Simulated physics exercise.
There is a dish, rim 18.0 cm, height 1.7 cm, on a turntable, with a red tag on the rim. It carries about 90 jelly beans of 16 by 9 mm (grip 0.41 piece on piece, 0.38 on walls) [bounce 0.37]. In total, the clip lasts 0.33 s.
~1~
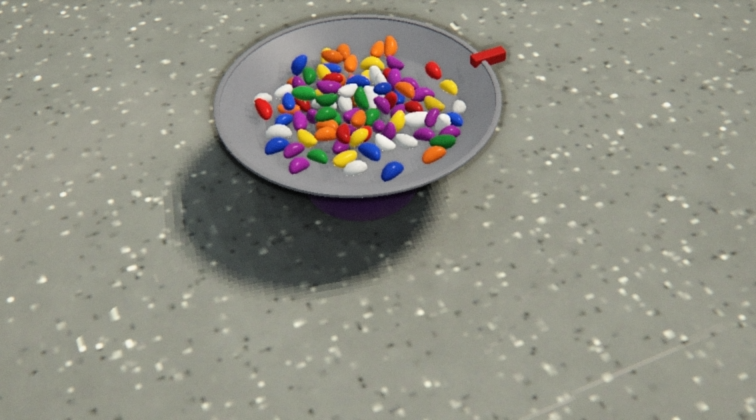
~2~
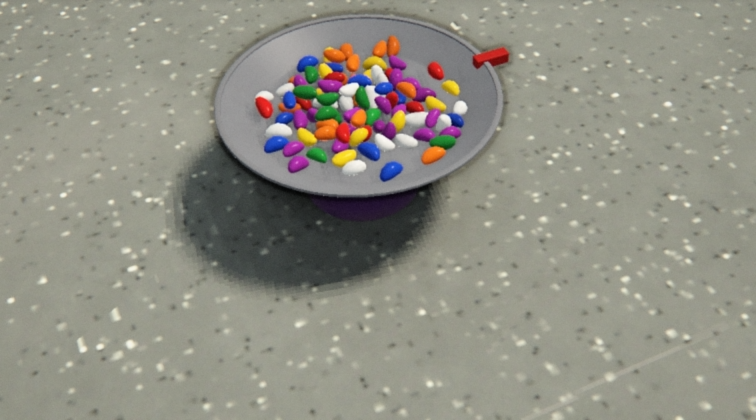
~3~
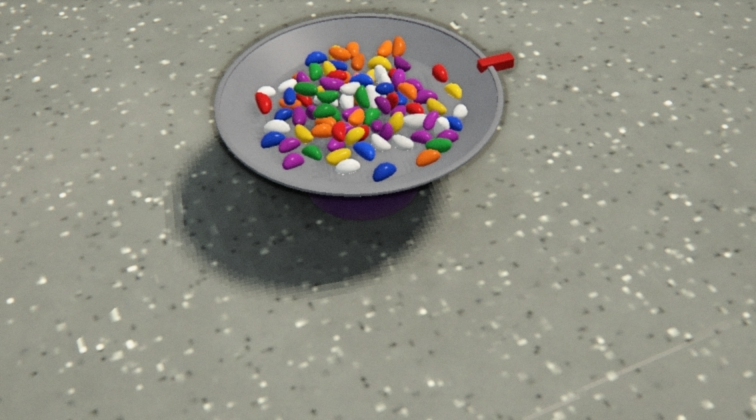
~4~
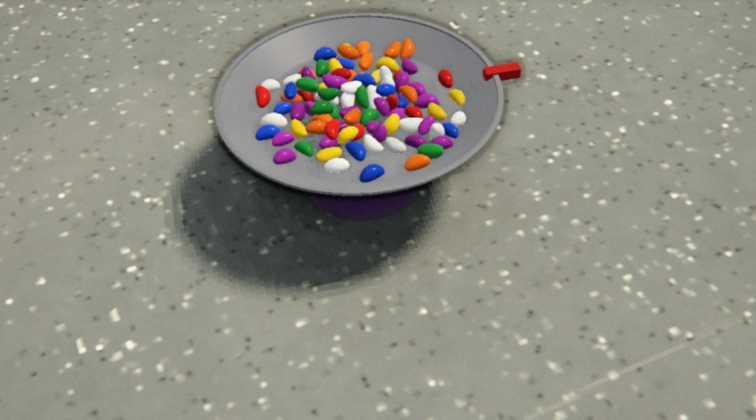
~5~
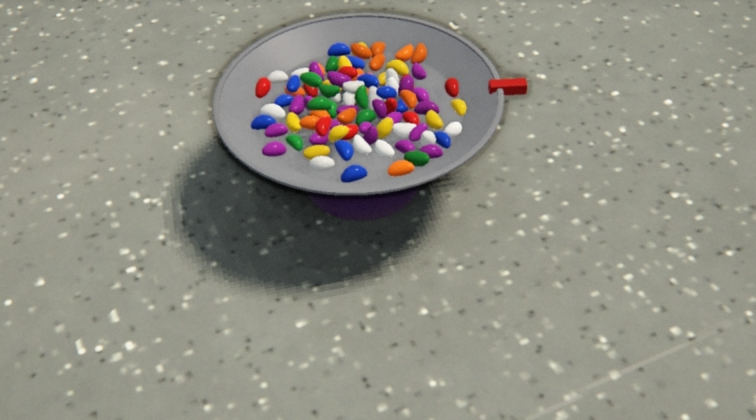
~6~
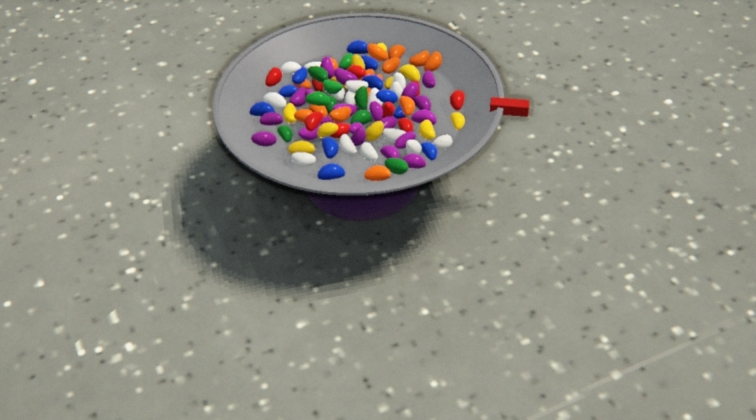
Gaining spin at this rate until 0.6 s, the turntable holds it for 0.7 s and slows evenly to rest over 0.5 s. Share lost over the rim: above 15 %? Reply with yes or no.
No.
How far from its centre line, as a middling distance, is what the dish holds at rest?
Somewhere near 4.5 cm, I reckon.
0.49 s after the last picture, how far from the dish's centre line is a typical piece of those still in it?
Around 4.5 centimetres.
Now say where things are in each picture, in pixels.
Dish at (363, 192); turned 0 degrees, tag at (488, 55); top of the load at (333, 57), in the first frame.
Dish at (363, 192); turned 1 degrees, tag at (491, 57); top of the load at (335, 56), in the second frame.
Dish at (364, 191); turned 6 degrees, tag at (496, 61); top of the load at (340, 55), in the third frame.
Dish at (363, 190); turned 12 degrees, tag at (502, 70); top of the load at (349, 53), in the fourth frame.
Dish at (363, 190); turned 22 degrees, tag at (508, 85); top of the load at (406, 55), in the fifth frame.
Dish at (363, 190); turned 34 degrees, tag at (510, 104); top of the load at (421, 60), in the sixth frame.
Then, 0.49 s after the last picture, dish 100 %; middle of the pieces not yet landed near (358, 104).
Then, 0.89 s after the last picture, dish 100 %; middle of the pieces not yet landed near (360, 104).
Then, 1.26 s after the last picture, dish 100 %; middle of the pieces not yet landed near (359, 104).
Then, 1.62 s after the last picture, dish 100 %; middle of the pieces not yet landed near (359, 104).
In the end, dish 100 %.
